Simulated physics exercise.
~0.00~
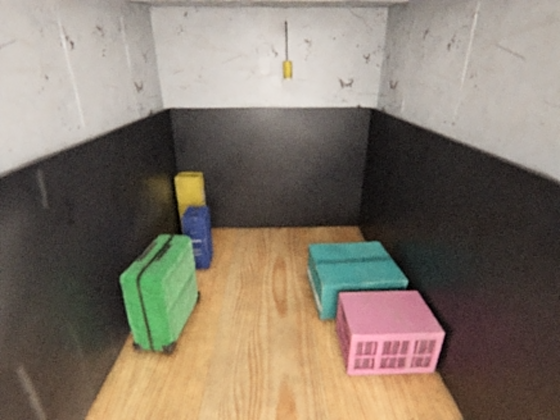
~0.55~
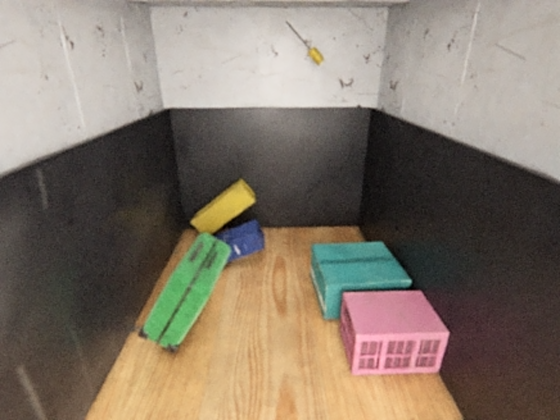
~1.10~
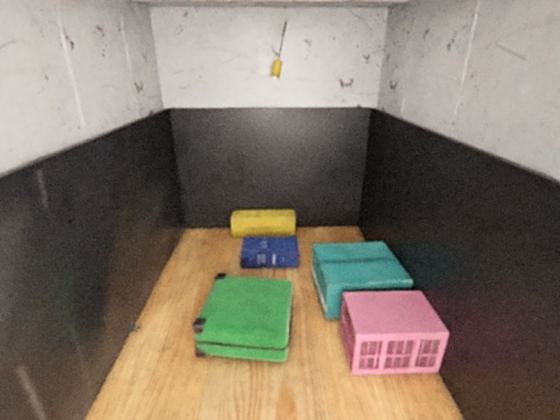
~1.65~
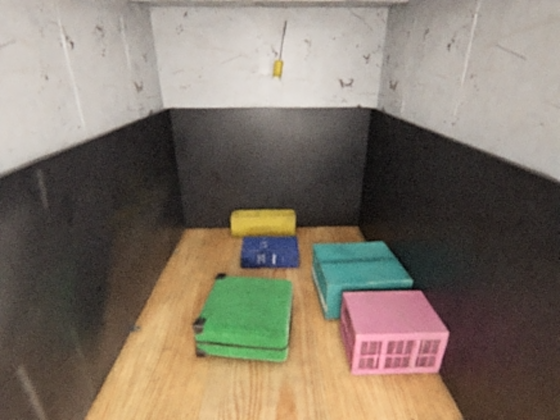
The green case, the yellow box and the blue box tipped over to the right inside the van while the hanging lamp swung, and they ended lying on their sides, with the turquoise box and pink chest still in place along the right wall.
